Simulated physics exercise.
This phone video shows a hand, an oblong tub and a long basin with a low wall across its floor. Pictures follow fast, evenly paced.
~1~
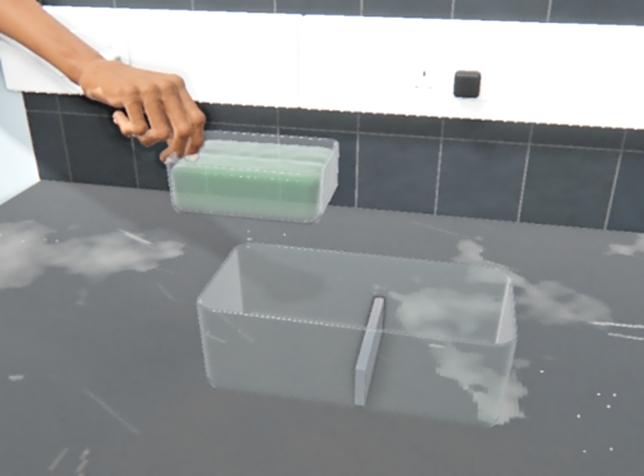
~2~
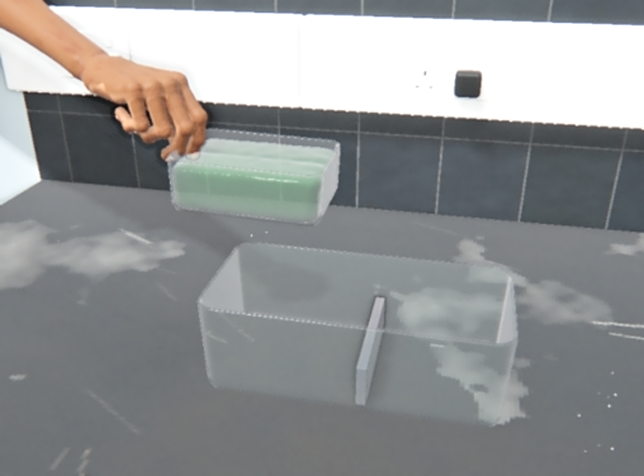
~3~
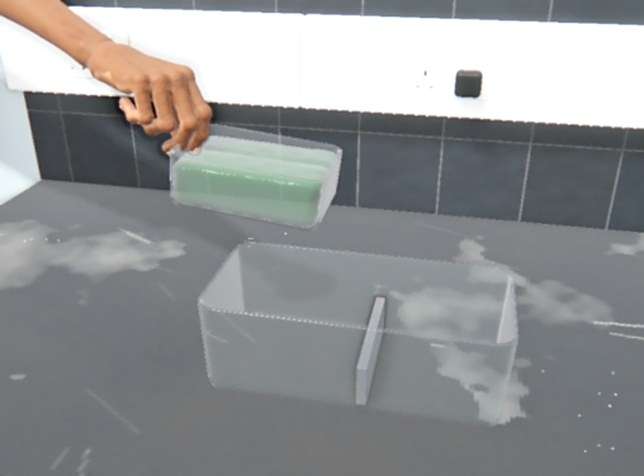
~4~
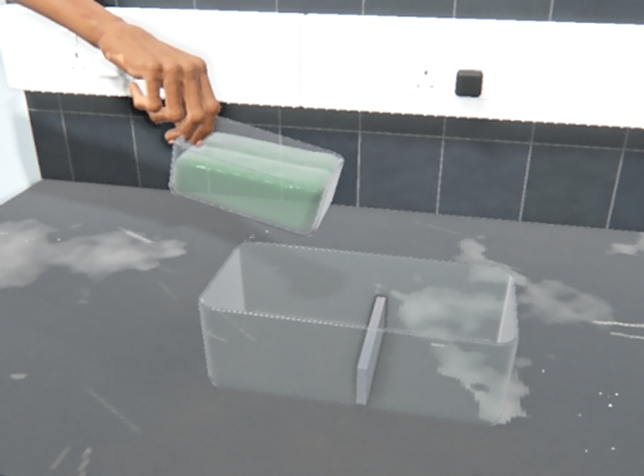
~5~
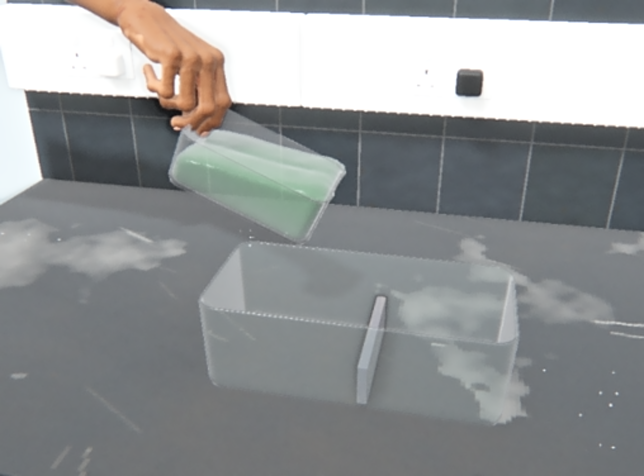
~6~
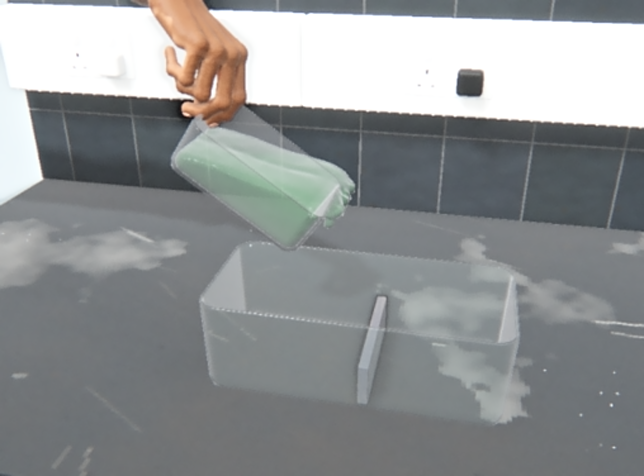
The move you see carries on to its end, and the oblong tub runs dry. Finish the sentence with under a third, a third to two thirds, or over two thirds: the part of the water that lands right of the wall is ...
It is a third to two thirds.
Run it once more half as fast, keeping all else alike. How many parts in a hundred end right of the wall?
Some 65 per cent.
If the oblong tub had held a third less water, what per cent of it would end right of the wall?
About 20 %.
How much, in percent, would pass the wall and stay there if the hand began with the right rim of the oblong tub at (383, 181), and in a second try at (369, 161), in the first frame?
Roughly 75 percent on the first try and 70 percent on the second.
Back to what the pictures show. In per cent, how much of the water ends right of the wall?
That works out near 45 in every hundred.
A moment on, the oblong tub is tipped right over and 7 per cent is still to pour, 27 is left of the wall and 39 right of it.
Next, the oblong tub is tipped right over and 1 per cent is still to pour, 48 is left of the wall and 39 right of it.
Then the oblong tub is tipped right over and 0 per cent is still to pour, 52 is left of the wall and 43 right of it.
Later the oblong tub is tipped right over and 0 per cent is still to pour, 52 is left of the wall and 43 right of it.
At rest 52 per cent lies left of the wall, 43 right of it and 5 outside.
